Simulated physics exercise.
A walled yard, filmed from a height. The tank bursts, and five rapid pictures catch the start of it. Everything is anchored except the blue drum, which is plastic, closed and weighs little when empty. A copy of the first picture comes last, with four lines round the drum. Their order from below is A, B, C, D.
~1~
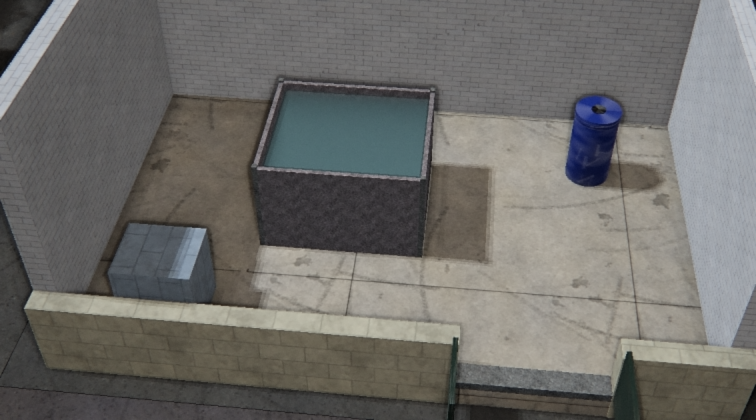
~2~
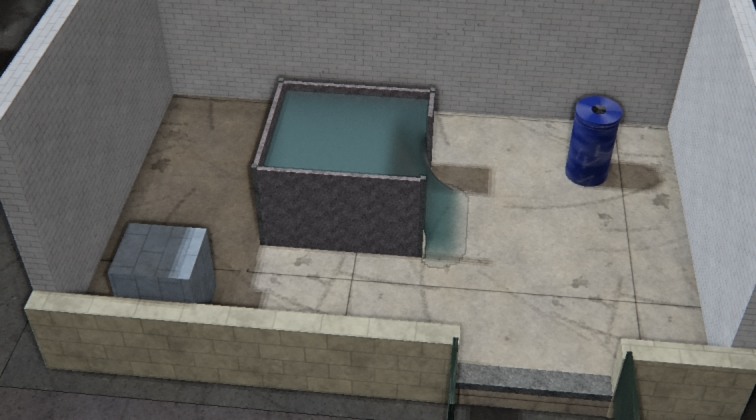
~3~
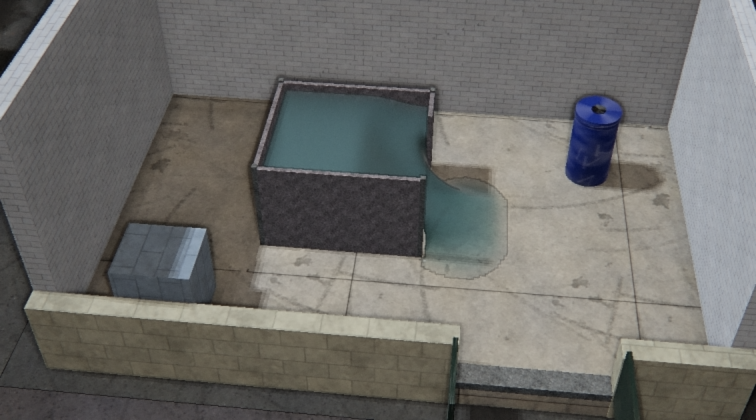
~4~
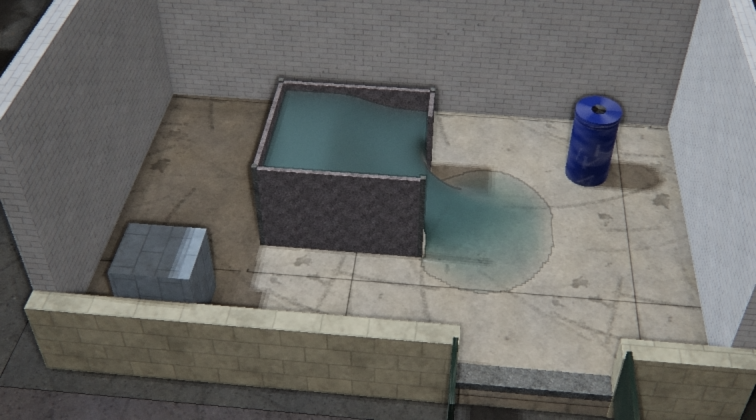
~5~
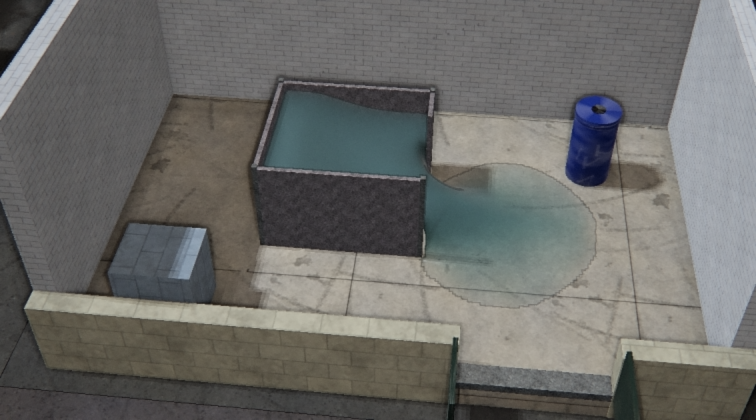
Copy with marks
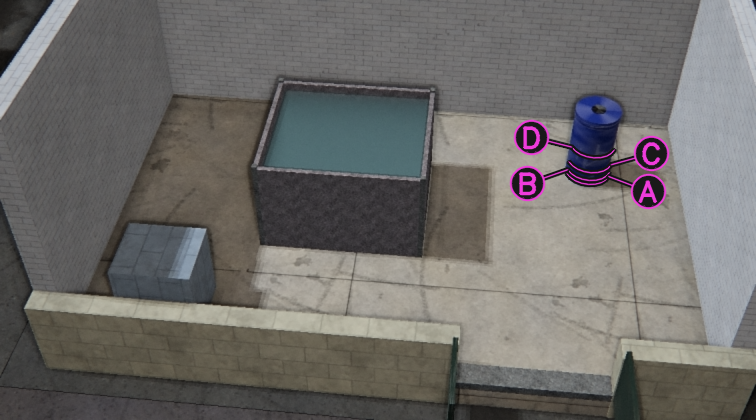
In a walled yard seen from above, a dark square tank stands full of blue-green water, with a grey block to its left and a blue drum to its right. Water pours from the tank's right side onto the pale ground, spreading into a widening rounded pool as the level inside drops toward that side.
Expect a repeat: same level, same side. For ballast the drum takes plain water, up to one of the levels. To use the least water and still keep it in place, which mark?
Choose D.
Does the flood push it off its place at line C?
Yes, it does.
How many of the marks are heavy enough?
One of the four.
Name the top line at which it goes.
It is C.
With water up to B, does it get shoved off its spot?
Yes, that goes wrong.
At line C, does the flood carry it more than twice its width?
No.
In magenta, A at (588, 184); B at (589, 180); C at (590, 172); D at (593, 157); from the bottom up A, B, C, D.
With A, it is pushed about 4 times its own width away.
With B, it is pushed about 6 times its own width away.
With C, it is pushed about its own width away.
With D, it does not move.
